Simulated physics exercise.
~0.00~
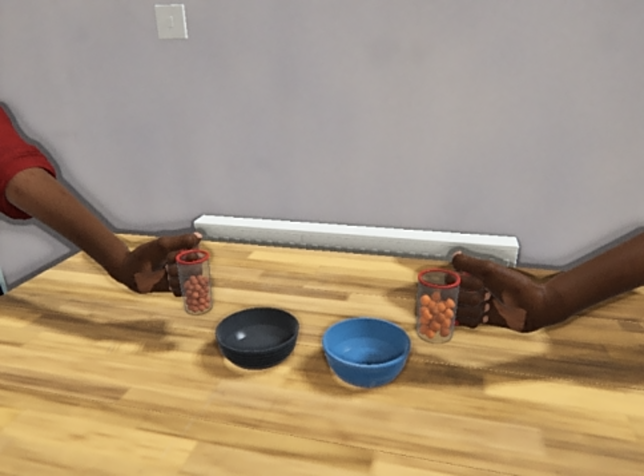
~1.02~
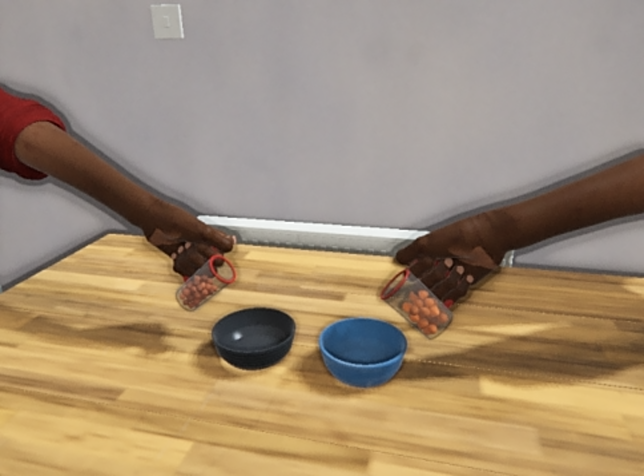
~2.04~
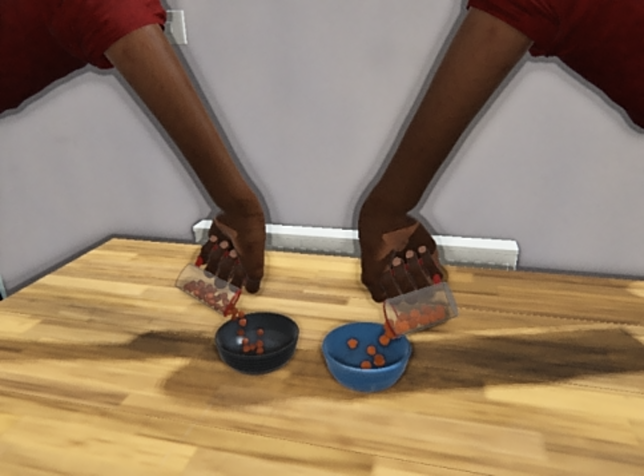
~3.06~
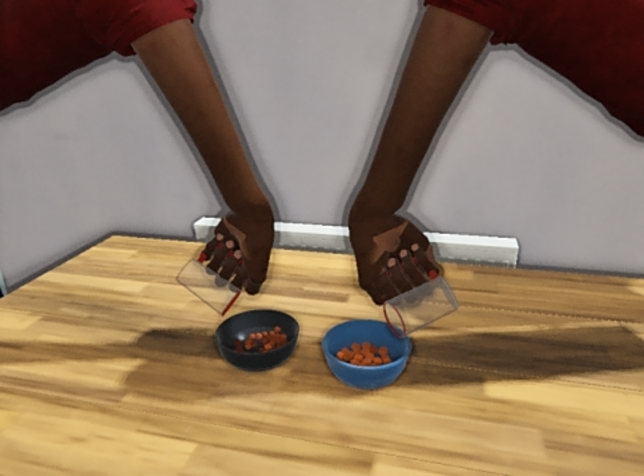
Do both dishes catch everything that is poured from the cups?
Yes, the black dish on the left and the blue dish on the right each catch all of the pieces, with none landing on the table.
